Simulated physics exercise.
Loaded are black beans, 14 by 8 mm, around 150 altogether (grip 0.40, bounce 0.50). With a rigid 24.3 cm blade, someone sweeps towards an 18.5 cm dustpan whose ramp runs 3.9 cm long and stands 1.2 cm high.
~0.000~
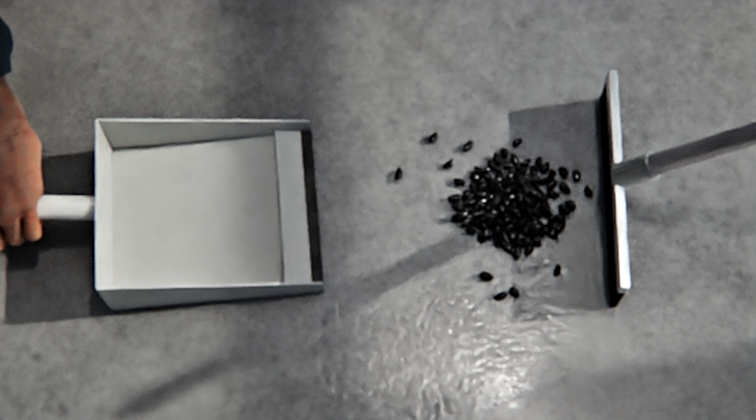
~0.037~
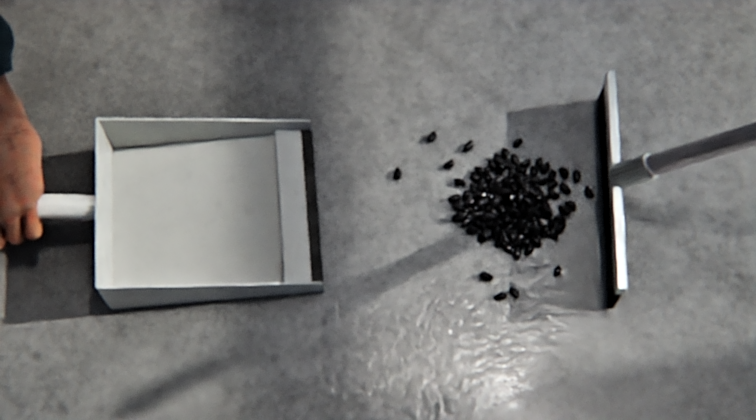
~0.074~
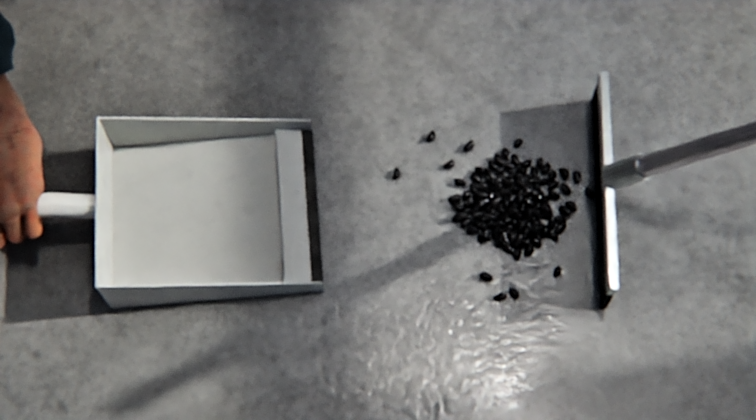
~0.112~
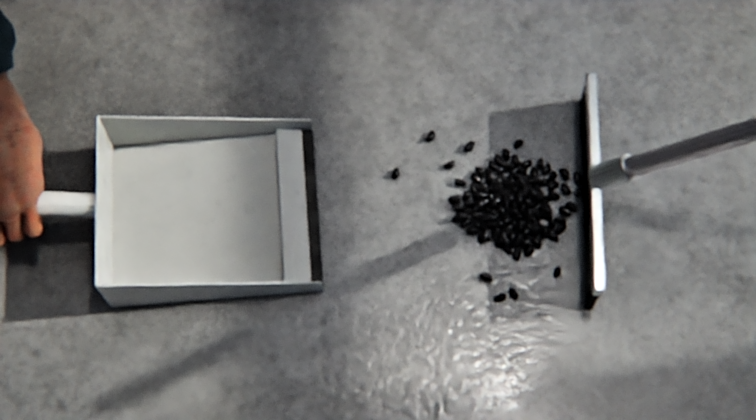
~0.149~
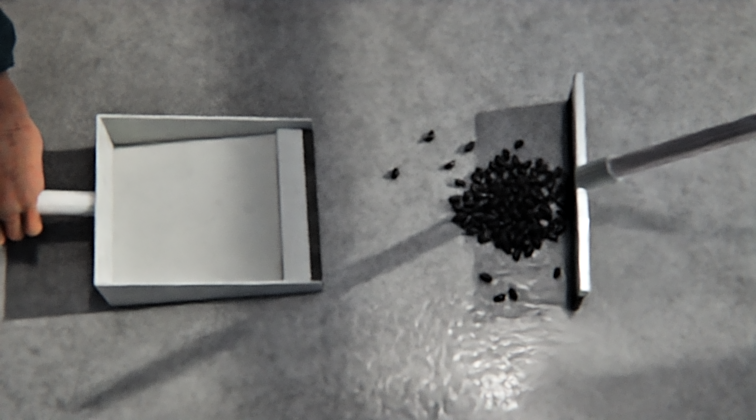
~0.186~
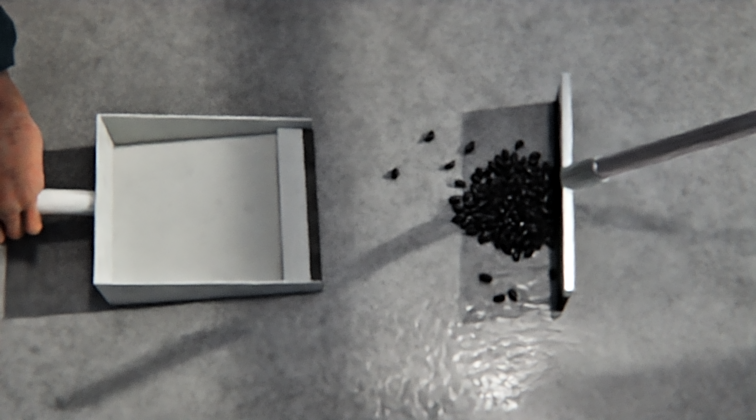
In this clip, a hand holds a pale dustpan still on a grey floor at the left while a long-handled blade slides left, meeting the right side of a pile of black beans and shifting some of them slightly.
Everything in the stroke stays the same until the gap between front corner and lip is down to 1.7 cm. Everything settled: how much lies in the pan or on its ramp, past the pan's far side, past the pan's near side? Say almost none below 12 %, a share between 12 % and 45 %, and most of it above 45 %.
Pan: A share. Far side: Almost none. Near side: Almost none.
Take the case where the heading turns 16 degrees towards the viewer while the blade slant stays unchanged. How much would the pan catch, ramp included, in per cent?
15 %.
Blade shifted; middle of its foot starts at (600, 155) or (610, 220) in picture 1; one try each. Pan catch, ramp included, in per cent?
I'd put it near 35 per cent for the first and near 30 per cent for the second.
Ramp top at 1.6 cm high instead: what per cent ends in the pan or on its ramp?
Estimate with the new ramp: Some 30 in a hundred.
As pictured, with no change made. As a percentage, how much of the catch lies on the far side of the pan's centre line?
Some 50 per cent.
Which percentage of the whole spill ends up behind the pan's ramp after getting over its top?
Estimate: About 5 %.
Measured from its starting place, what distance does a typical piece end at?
The figure is about 22 cm.
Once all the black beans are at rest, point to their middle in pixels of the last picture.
Est. centre at rest: (317, 196) px.
After 0.47 s, middle of the blade 15 cm from the lip; 0 % over the lip, far side 0 %, near side 5 %.
After 0.66 s, middle of the blade 7 cm from the lip; 0 % over the lip, far side 5 %, near side 5 %.
After 0.97 s, middle of the blade 3 cm from the lip; 40 % over the lip, far side 5 %, near side 5 %.
At rest (2.1 s), pan 40 %, far side 5 %, near side 5 %, in front of the lip or behind the blade 50 %.
